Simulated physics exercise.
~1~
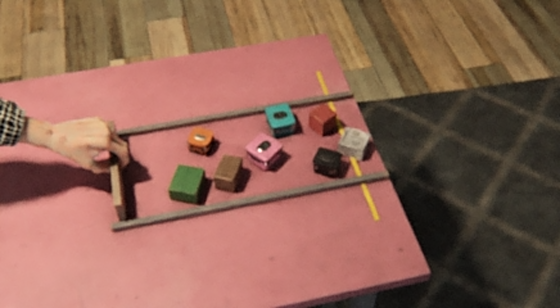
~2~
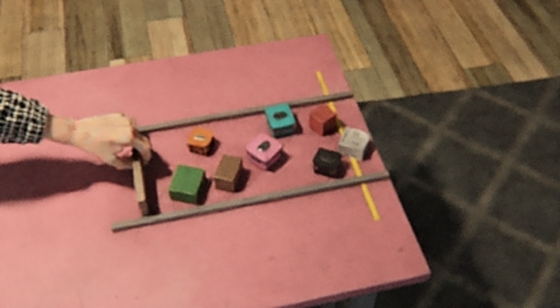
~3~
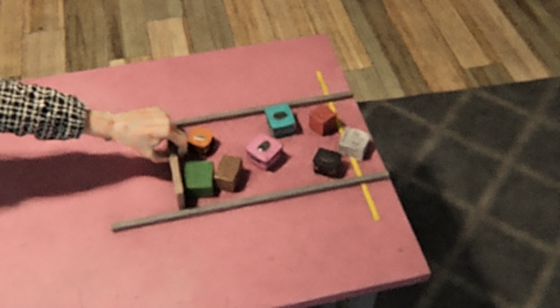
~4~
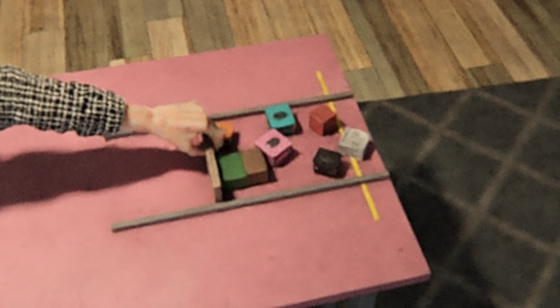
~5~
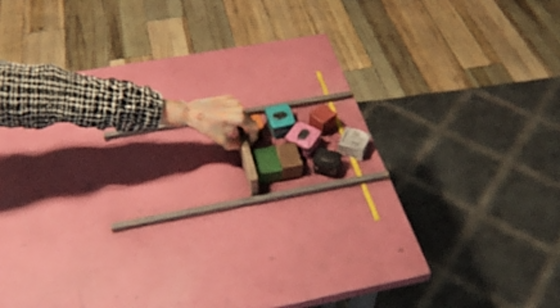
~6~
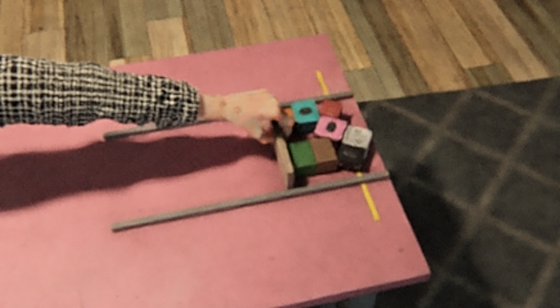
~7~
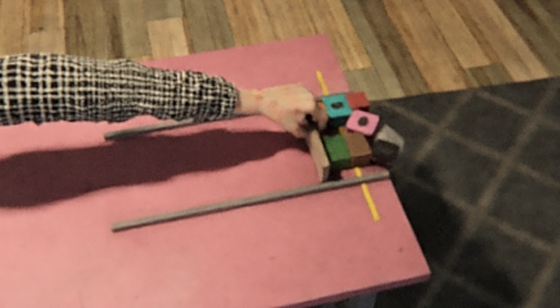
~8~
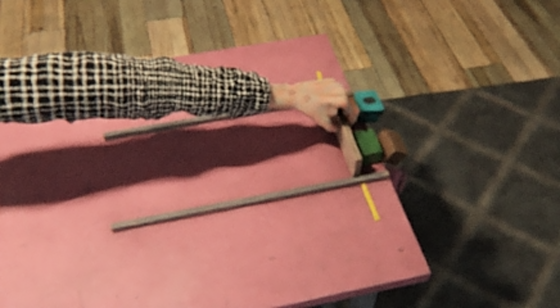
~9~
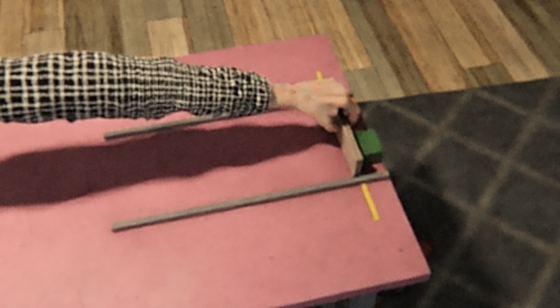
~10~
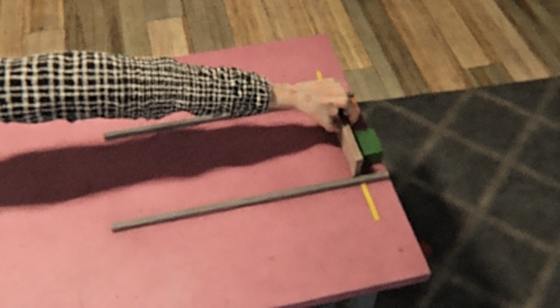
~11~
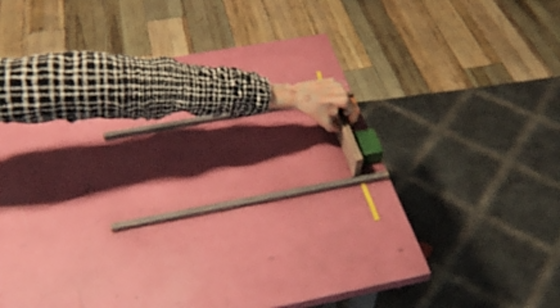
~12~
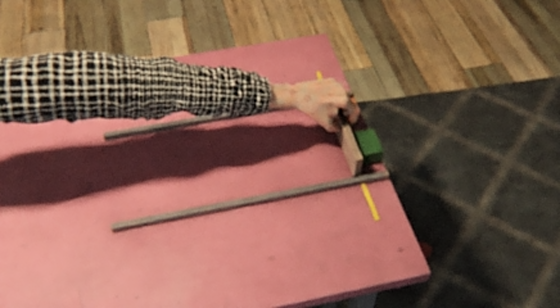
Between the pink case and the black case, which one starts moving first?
The pink case starts moving first, while the black case is still at rest. The black case only gets pushed along later, as the board comes closer to the tape.
A hand in a black-and-white checked sleeve holds a small wooden board upright at the left of a channel between two grey rails on a pink table, seen from above at an angle. Ahead lie green and brown blocks, orange, pink, turquoise and black cases, a red block and a white box near a yellow tape line. The hand slides the board right, gathering the green block, then the brown one, then the rest into a cluster. The crowd is pushed across the tape, and most pieces drop off the table's end. The board stops at the tape, with the green block still against it.
